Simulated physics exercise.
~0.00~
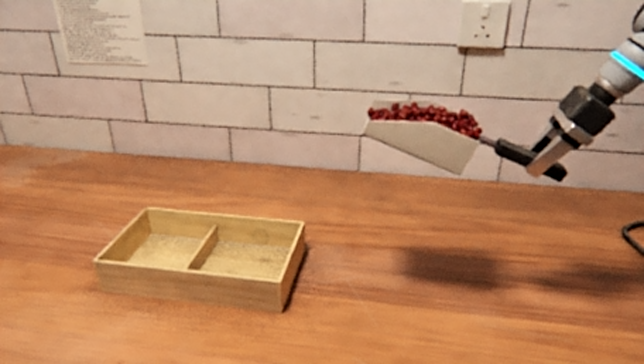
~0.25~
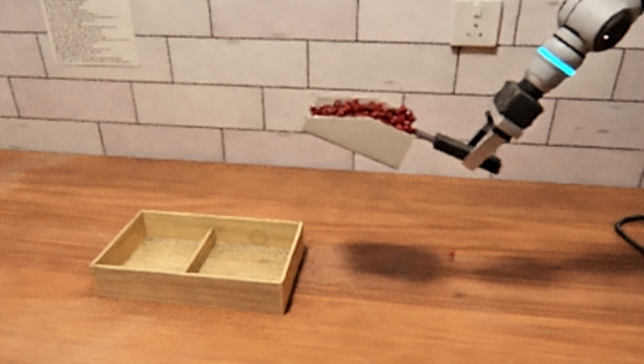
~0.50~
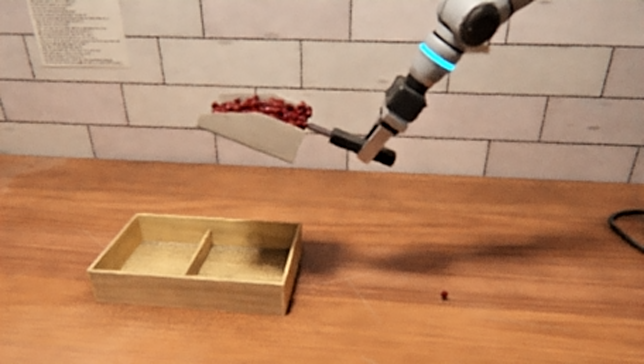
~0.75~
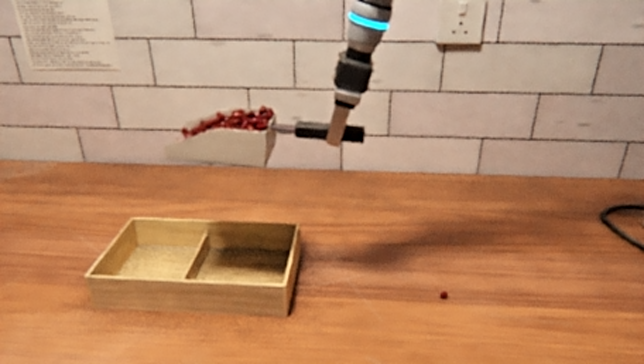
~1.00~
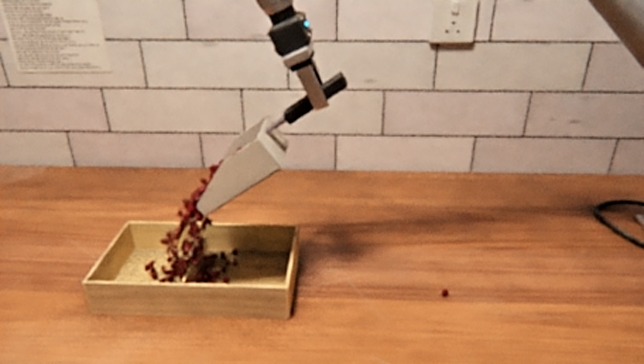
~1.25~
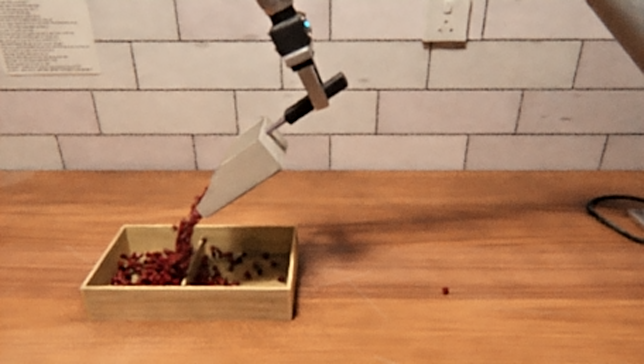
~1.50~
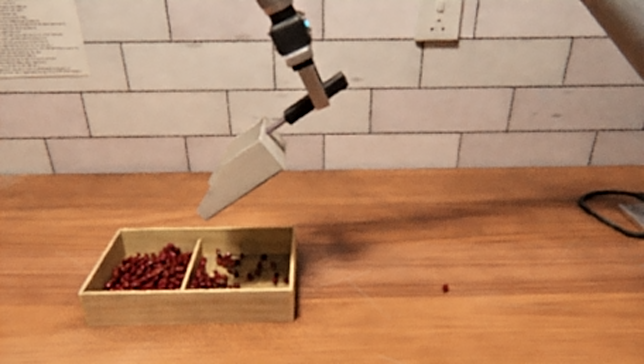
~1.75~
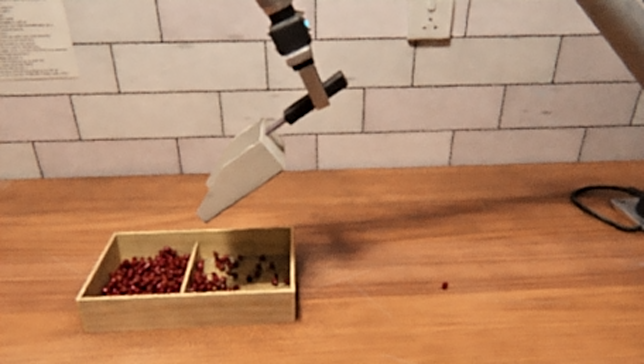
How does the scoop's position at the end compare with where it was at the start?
At the start the scoop was over on the right side, well away from the box. By the end it was farther left, hanging just above the wooden box.
